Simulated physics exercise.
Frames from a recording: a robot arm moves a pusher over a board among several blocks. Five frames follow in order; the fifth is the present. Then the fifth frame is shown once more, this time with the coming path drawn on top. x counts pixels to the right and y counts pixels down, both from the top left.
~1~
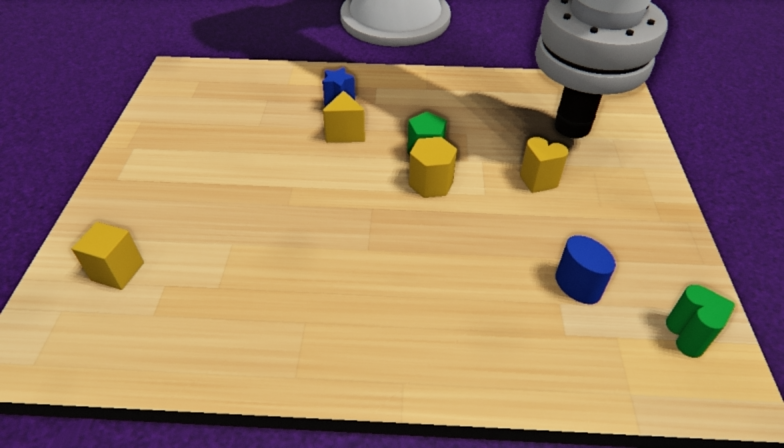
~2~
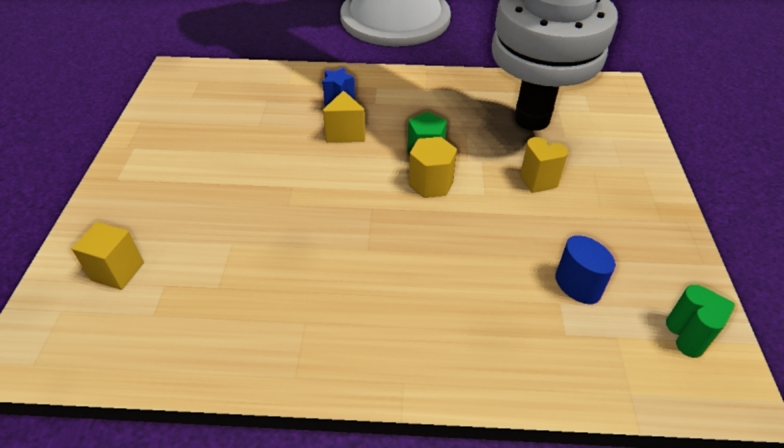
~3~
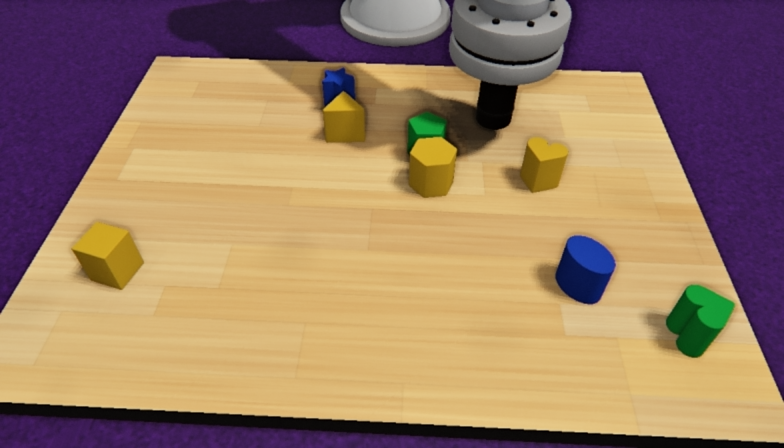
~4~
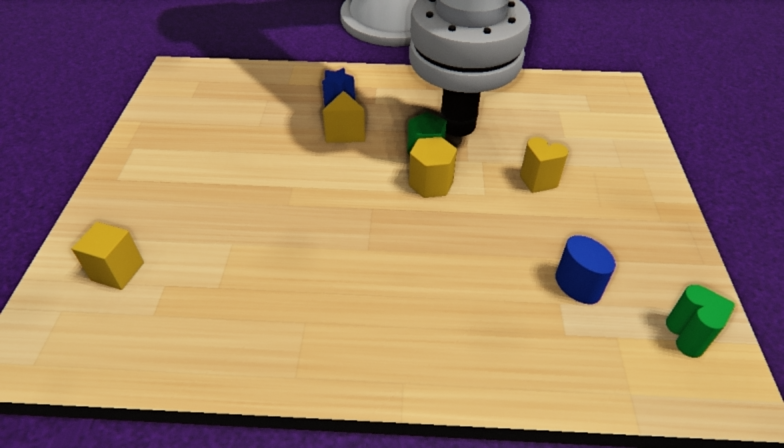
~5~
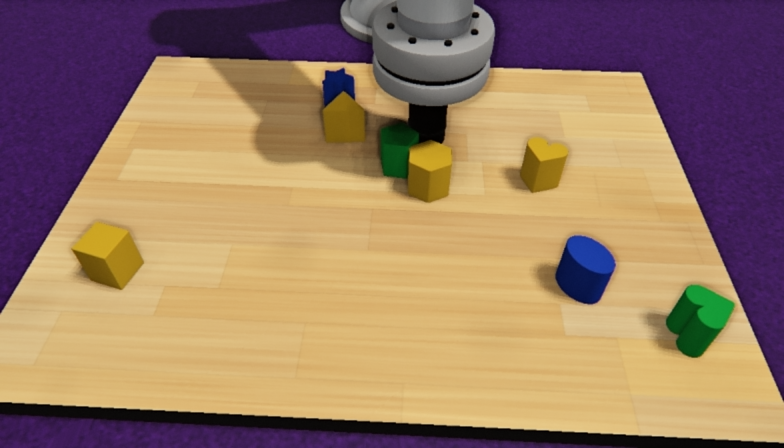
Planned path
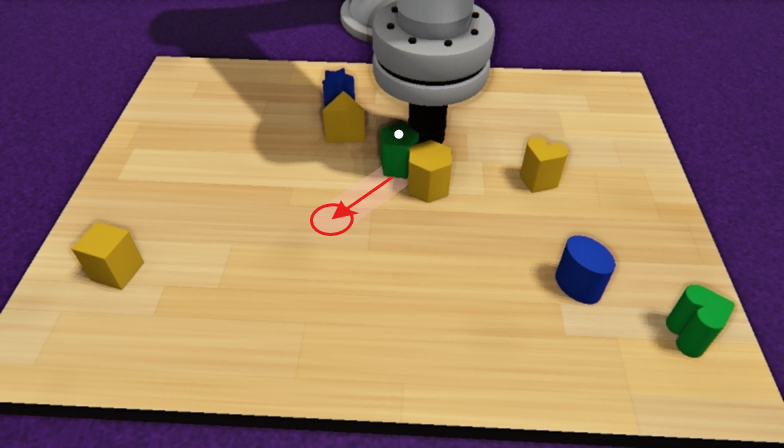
A robot arm swept its black pusher leftward across the back of a wooden board scattered with colored blocks, then nudged the green five-sided block to the left and slightly shifted the yellow six-sided one.
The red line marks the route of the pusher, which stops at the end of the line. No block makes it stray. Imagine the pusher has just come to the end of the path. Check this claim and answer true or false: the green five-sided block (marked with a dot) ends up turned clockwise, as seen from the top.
My answer: True.
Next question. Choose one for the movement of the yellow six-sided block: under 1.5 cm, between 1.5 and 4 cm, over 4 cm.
The yellow six-sided block ends up very close, under 1.5 cm away.
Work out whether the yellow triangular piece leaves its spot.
By the last moment, the yellow triangular piece will still be in its place.
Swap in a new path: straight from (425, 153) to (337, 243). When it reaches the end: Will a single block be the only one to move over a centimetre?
I'd say no.
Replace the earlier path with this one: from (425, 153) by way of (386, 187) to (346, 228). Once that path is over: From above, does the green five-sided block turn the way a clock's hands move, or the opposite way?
Rotates clockwise.
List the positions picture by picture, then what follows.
The first picture shows tip of the pusher at (572, 128), middles of tops, yellow triangular piece at (343, 103), green five-sided block at (428, 123), yellow six-sided block at (434, 151).
The second picture shows pusher at (532, 121), nothing pushed.
The third picture shows pusher at (493, 120), nothing pushed.
The fourth picture shows pusher at (458, 127), nothing pushed.
The fifth picture shows pusher at (426, 139), yellow triangular piece at (343, 103), green five-sided block at (399, 134), yellow six-sided block at (431, 154).
The line goes from (425, 153) to (332, 219); the dot is on the green five-sided block.
The first path, step by step. One third of the way, pusher at (397, 160); green five-sided block at (363, 152), turned 25° clockwise; yellow six-sided block at (429, 159), turned 20° anticlockwise.
Two thirds of the way, pusher at (365, 182); green five-sided block at (325, 169), turned 45° clockwise; yellow six-sided block at (429, 159), turned 20° anticlockwise.
At the end, pusher at (330, 205); yellow triangular piece unmoved; green five-sided block at (290, 179), turned 70° clockwise; yellow six-sided block at (429, 159), turned 20° anticlockwise.
